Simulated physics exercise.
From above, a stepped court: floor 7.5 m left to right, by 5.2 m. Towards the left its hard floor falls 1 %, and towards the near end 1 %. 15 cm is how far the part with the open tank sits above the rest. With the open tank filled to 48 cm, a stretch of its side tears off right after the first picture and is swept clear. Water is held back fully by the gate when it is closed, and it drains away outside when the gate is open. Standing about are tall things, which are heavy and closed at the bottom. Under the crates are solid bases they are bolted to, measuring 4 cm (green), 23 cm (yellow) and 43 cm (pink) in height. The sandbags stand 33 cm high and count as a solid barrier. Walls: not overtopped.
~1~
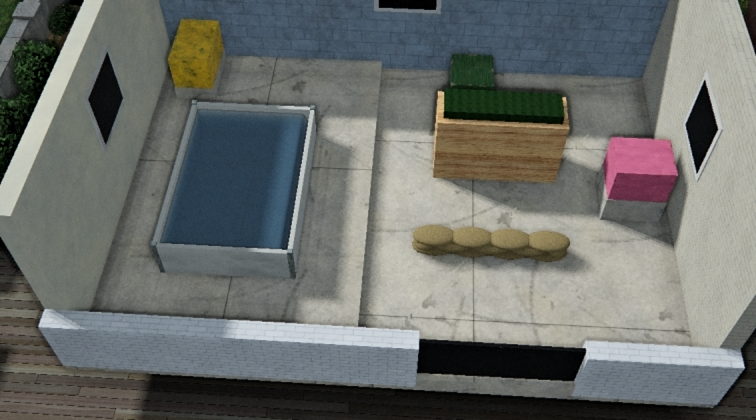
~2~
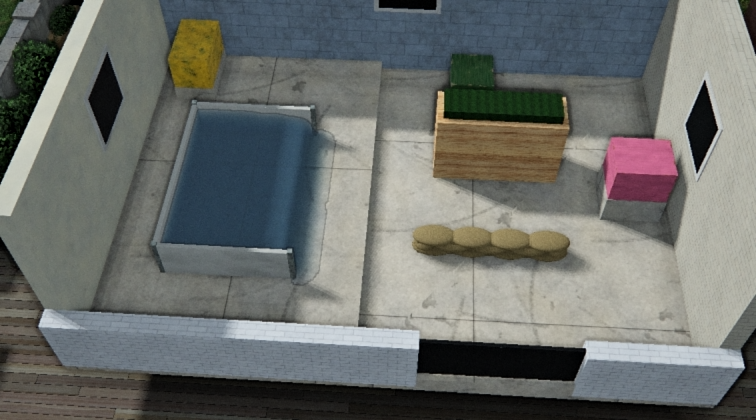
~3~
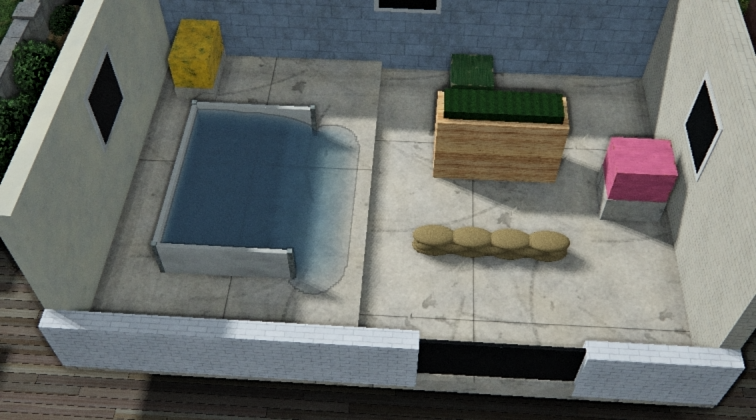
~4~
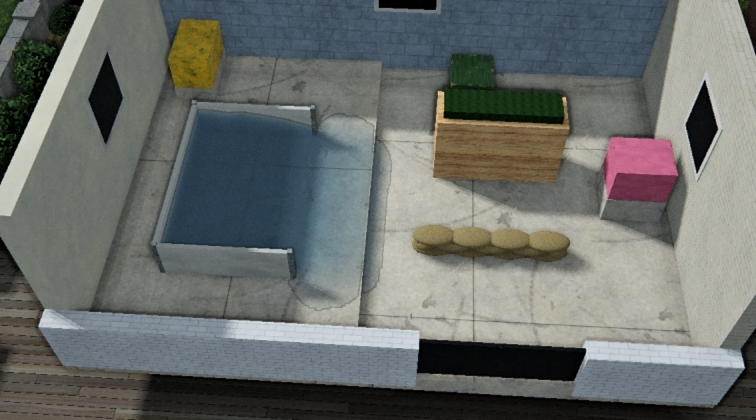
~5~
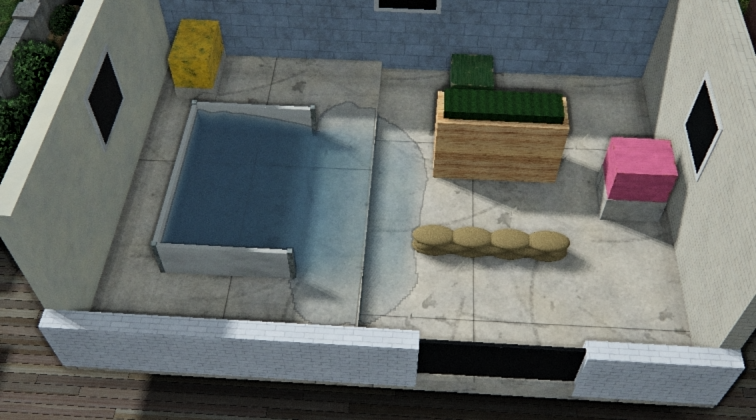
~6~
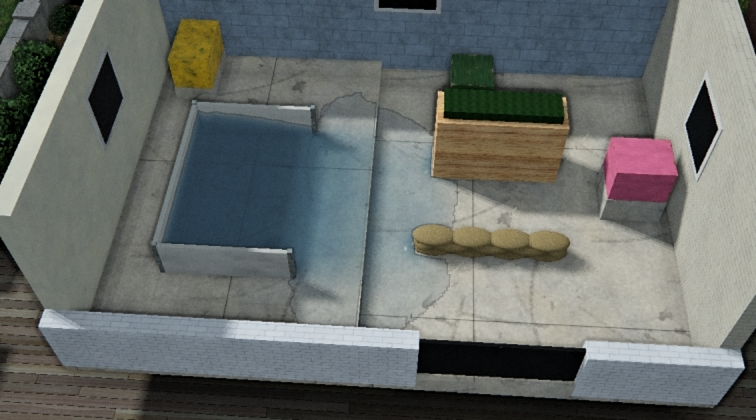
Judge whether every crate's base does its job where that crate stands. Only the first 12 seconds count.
The green crate's base falls short; the yellow crate's base does its job; the pink crate's base does its job.
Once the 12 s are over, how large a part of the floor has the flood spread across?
Around 65 per cent.
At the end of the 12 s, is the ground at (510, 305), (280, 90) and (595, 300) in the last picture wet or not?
Going through the three points: Awash, then not yet touched, then awash.
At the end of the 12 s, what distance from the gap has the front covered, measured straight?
Around 5.6 metres.
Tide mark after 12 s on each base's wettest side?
Measured in centimetres, that comes to green 14, yellow 0 and pink 25.
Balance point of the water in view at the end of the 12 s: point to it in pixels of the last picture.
Near (477, 220).
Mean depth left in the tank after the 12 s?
Average depth: About 3 cm.
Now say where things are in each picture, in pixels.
In the first frame, still water, 48 cm deep, in the open tank at (239, 176).
In the second frame, the front is at (305, 278), 1.3 m from the gap at (302, 195); 0.5 m2 of floor is under water; 48 cm left at the back of the open tank.
In the third frame, water pours out at (302, 196) and has run 1.4 m, to (318, 287); deepest outside 19 cm, 48 cm at the open tank's back.
In the fourth frame, the front is at (360, 289), 1.7 m from the gap at (302, 196); 2.9 m2 of floor is under water; 48 cm left at the back of the open tank.
In the fifth frame, the front is at (357, 313), 2.0 m from the gap at (302, 196); 4.5 m2 of floor is under water; 42 cm left at the back of the open tank.
In the sixth frame, the front is at (434, 291), 2.3 m from the gap at (302, 196); 5.8 m2 of floor is under water; 40 cm left at the back of the open tank.
A moment later water covers 40 % of the floor and is deepest (31 cm) near (409, 241); green plinth reached, yellow plinth not reached, pink plinth reached.
Soon after water covers 55 % of the floor and is deepest (28 cm) near (590, 197); green plinth reached, yellow plinth not reached, pink plinth reached.
Next water covers 65 % of the floor and is deepest (27 cm) near (686, 376); green plinth reached, yellow plinth not reached, pink plinth reached.
Later on water covers 65 % of the floor and is deepest (22 cm) near (360, 345); green plinth reached, yellow plinth not reached, pink plinth reached.
At the end water covers 65 % of the floor and is deepest (13 cm) near (580, 370); highest at the green plinth 14 cm, highest at the yellow plinth 0 cm, highest at the pink plinth 25 cm.
